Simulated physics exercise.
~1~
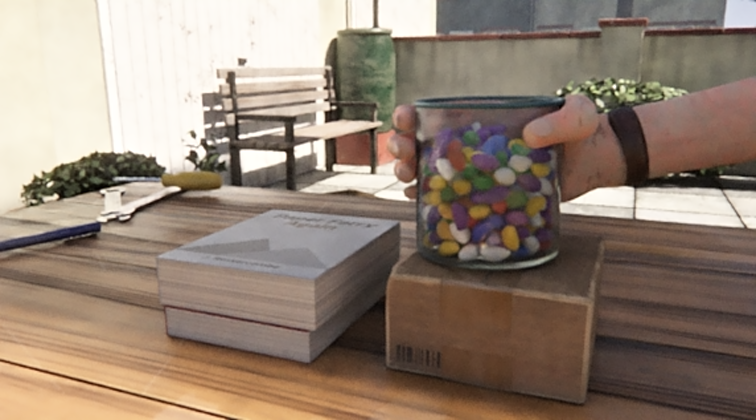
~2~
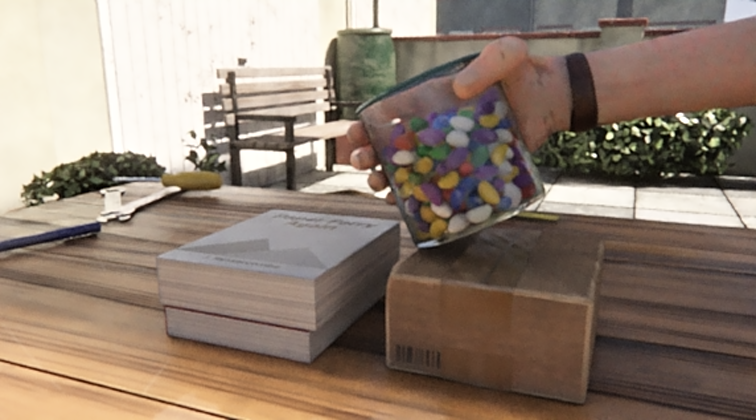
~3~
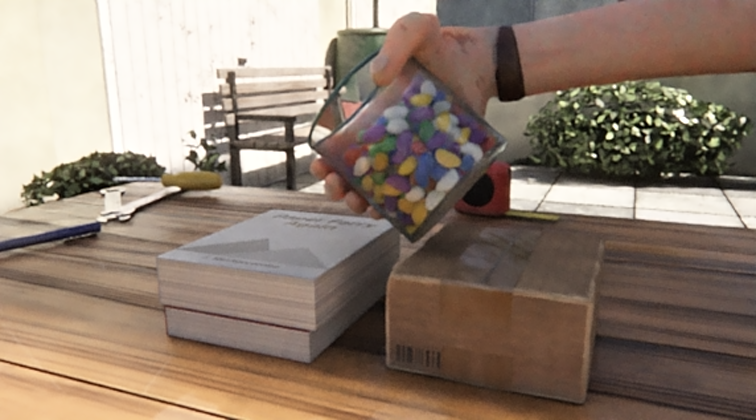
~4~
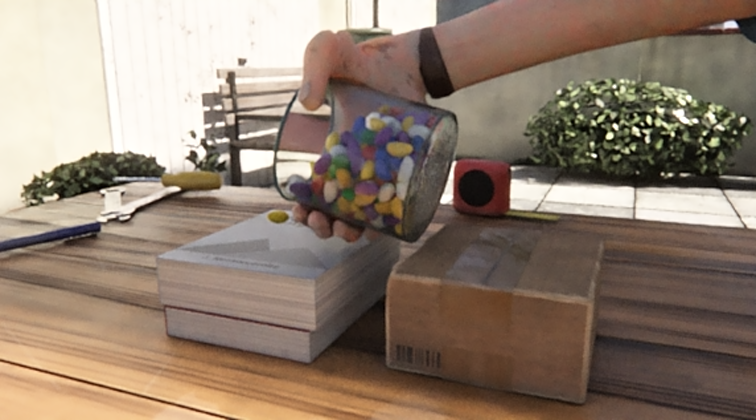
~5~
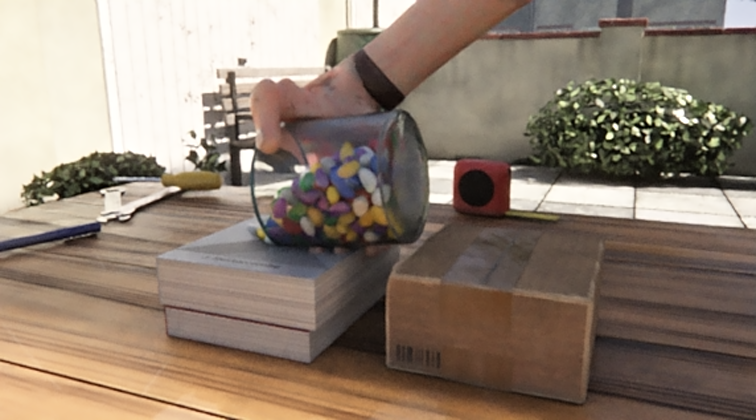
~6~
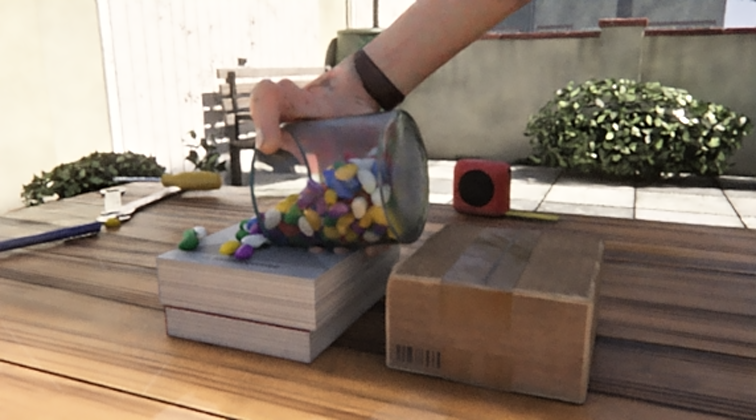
A hand lifted a glass of colorful jelly beans off a cardboard box, tipped it over to the left and laid it on its side against a pile of books, where a few of the jelly beans tumbled out onto the top book.
